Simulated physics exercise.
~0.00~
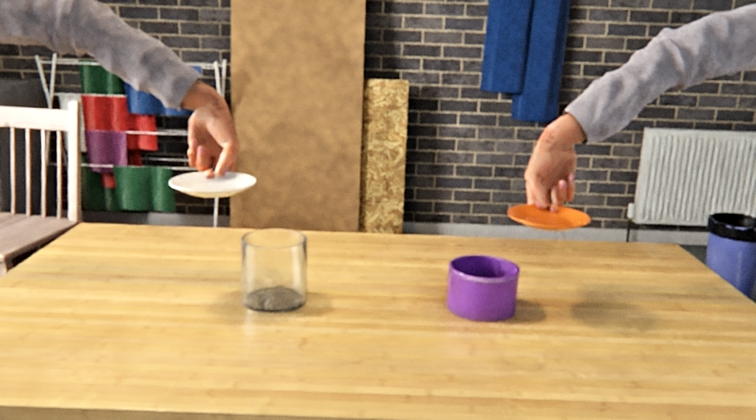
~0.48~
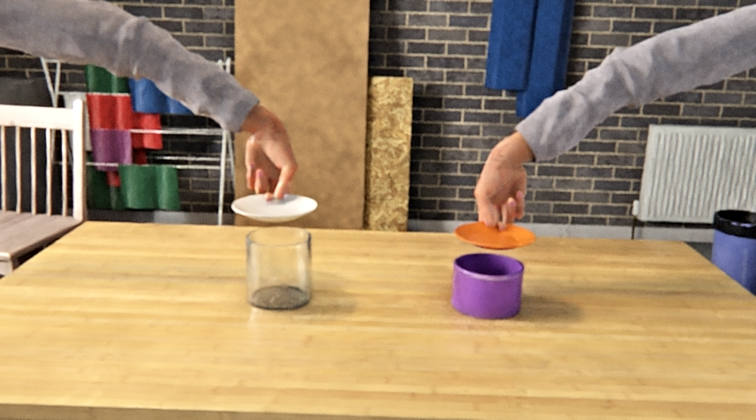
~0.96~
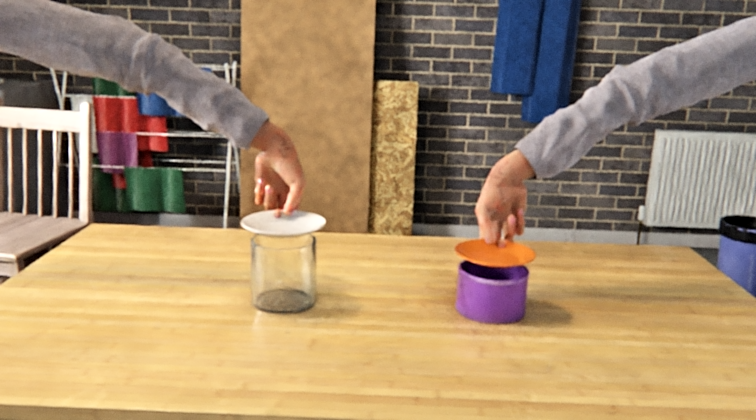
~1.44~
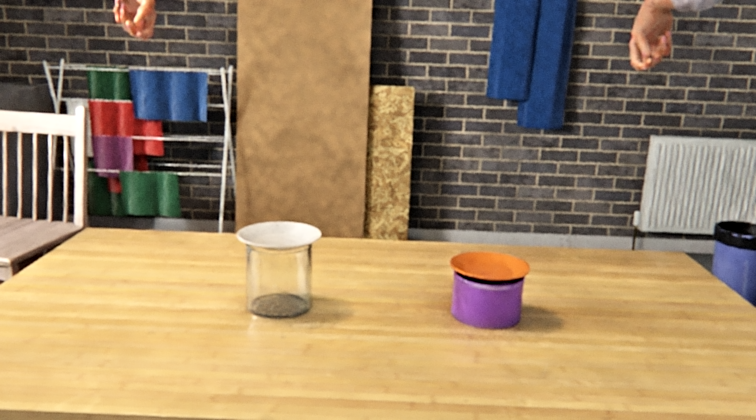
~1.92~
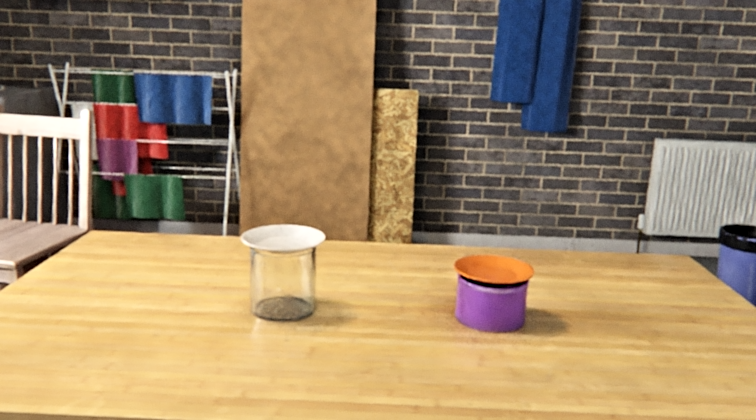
In this clip, two hands lower a white saucer over a glass on the left and an orange plate over a purple jar on the right, then let go and withdraw, leaving both resting on the rims like lids.
